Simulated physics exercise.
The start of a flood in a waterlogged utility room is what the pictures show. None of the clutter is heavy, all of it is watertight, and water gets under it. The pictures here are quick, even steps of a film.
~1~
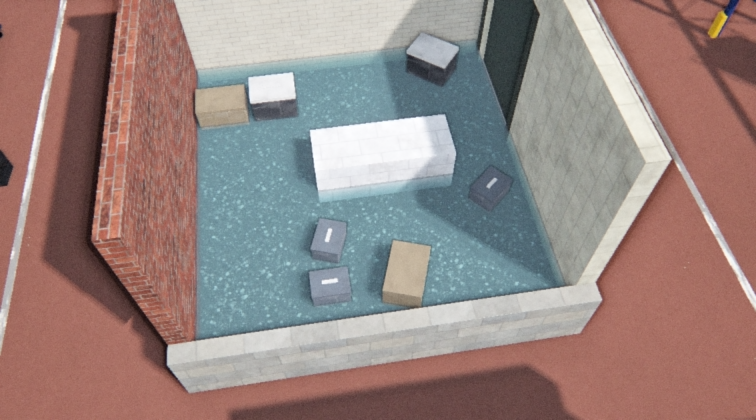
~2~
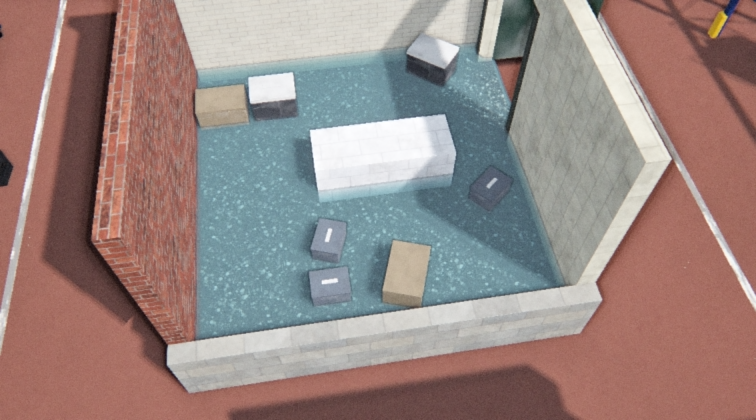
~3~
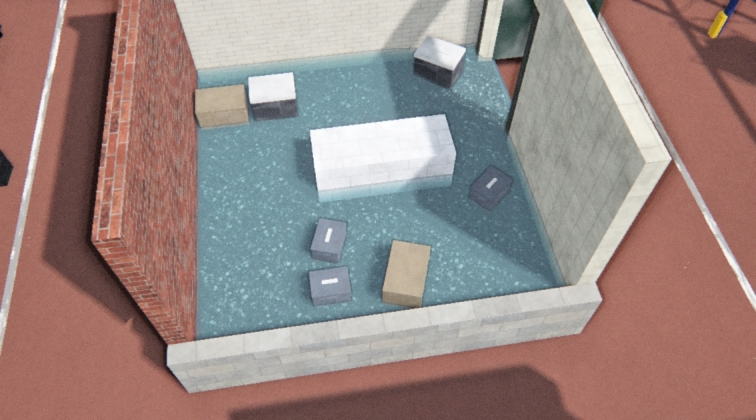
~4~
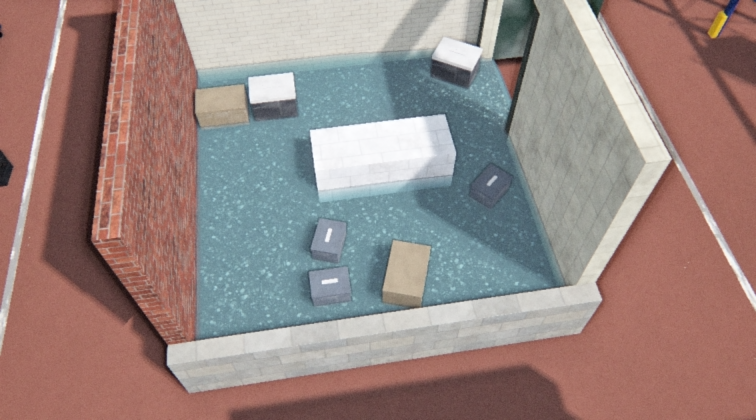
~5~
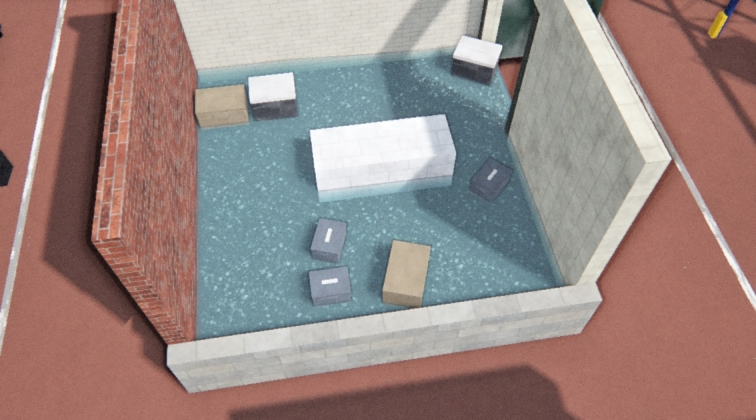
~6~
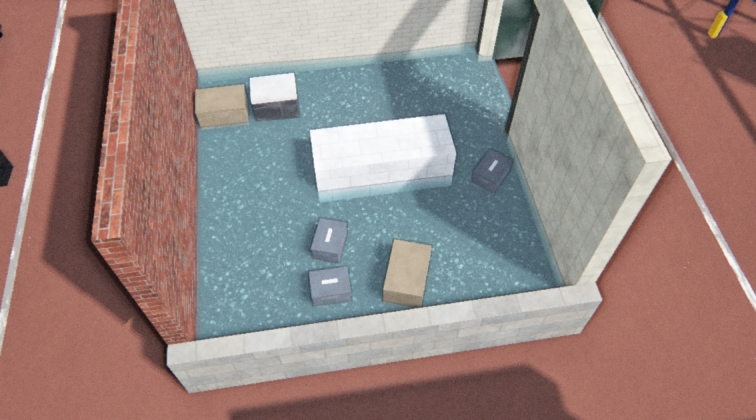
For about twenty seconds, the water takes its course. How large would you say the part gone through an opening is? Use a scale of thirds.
On that scale, between one and two thirds.
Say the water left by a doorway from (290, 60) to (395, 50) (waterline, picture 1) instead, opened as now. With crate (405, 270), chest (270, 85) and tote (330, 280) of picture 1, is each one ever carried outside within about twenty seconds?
The three read no escape, escape and no escape, in that order.
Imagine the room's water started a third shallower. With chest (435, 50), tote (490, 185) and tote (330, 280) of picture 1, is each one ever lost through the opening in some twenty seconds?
In order, flushed away, flushed away and held back.
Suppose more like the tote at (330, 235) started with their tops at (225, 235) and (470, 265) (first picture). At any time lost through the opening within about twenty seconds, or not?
Listed first does not escape, listed second makes it out.
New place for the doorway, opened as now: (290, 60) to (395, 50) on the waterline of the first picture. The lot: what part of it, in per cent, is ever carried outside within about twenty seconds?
Some 70 in a hundred.
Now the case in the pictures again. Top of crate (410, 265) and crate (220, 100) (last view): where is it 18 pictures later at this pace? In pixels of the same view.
Estimated positions: (435, 243); (300, 68).
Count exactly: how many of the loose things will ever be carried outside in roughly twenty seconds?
My tally gives 4.
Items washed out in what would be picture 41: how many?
By my count it is 4.
A moment on, 2 of 7 are out; 5 afloat.
Next, 2 of 7 are out; 5 afloat.
Later, 4 of 7 are out; 3 afloat.
In the end, 4 of 7 are out; 3 afloat.
